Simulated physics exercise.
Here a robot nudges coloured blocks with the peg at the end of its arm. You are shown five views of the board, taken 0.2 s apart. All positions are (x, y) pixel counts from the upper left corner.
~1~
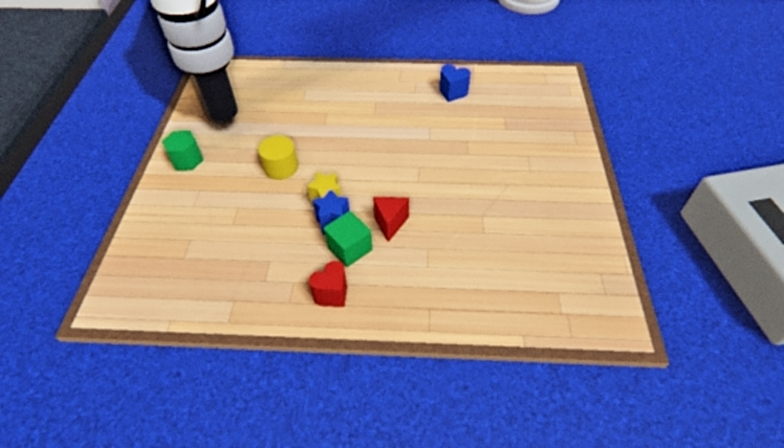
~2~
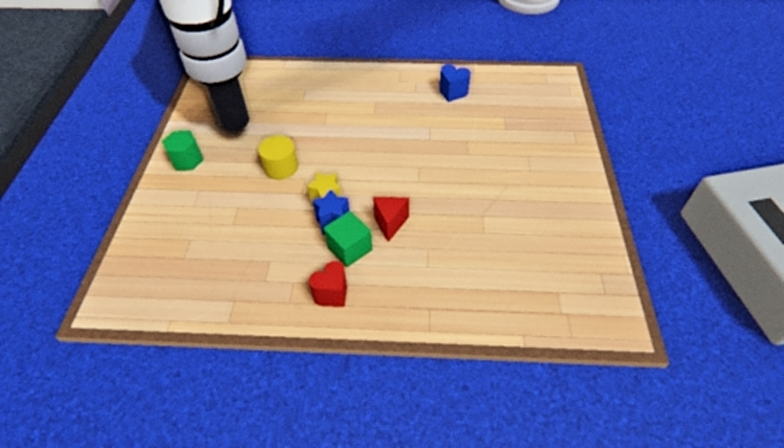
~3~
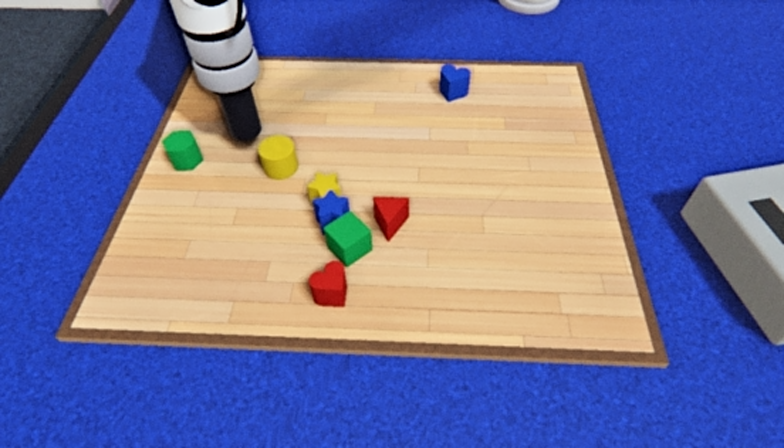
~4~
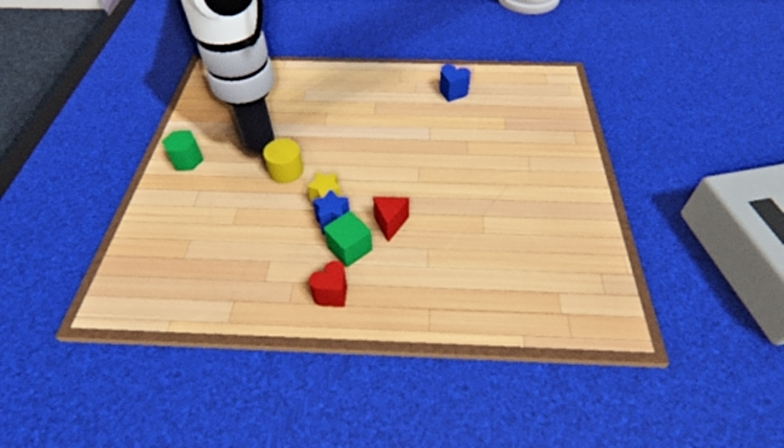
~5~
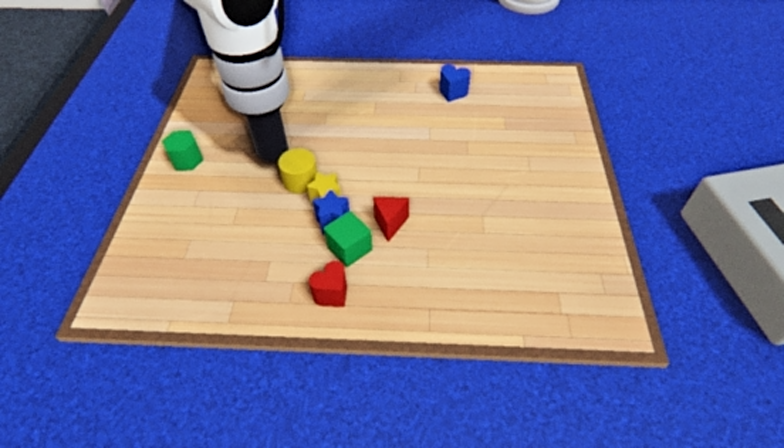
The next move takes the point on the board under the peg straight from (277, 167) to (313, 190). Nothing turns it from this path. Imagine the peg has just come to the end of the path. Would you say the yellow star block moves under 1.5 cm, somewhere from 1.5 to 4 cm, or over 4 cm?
Of the three bands, it's over 4 cm.
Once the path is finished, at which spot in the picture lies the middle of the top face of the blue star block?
For the centre of its top, I'd go with (353, 207).
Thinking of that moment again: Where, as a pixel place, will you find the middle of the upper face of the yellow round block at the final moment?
It will likely be found at (341, 178).
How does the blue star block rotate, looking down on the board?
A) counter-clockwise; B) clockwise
B (clockwise)
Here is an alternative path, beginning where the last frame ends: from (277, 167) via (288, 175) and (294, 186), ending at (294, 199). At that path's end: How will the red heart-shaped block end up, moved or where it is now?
That block is going to be left alone.
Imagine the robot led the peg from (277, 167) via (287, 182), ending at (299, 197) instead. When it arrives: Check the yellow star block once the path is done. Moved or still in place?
By the end it has moved.
The first path, step by step. Halfway along, peg (291, 164); yellow round block (319, 170); yellow star block (342, 184), turned 15° clockwise; blue star block (336, 205), turned 35° clockwise.
At the end, peg (310, 175); yellow round block (341, 178); yellow star block (370, 186); blue star block (353, 207), turned 65° clockwise; green square (351, 235), turned 20° clockwise.
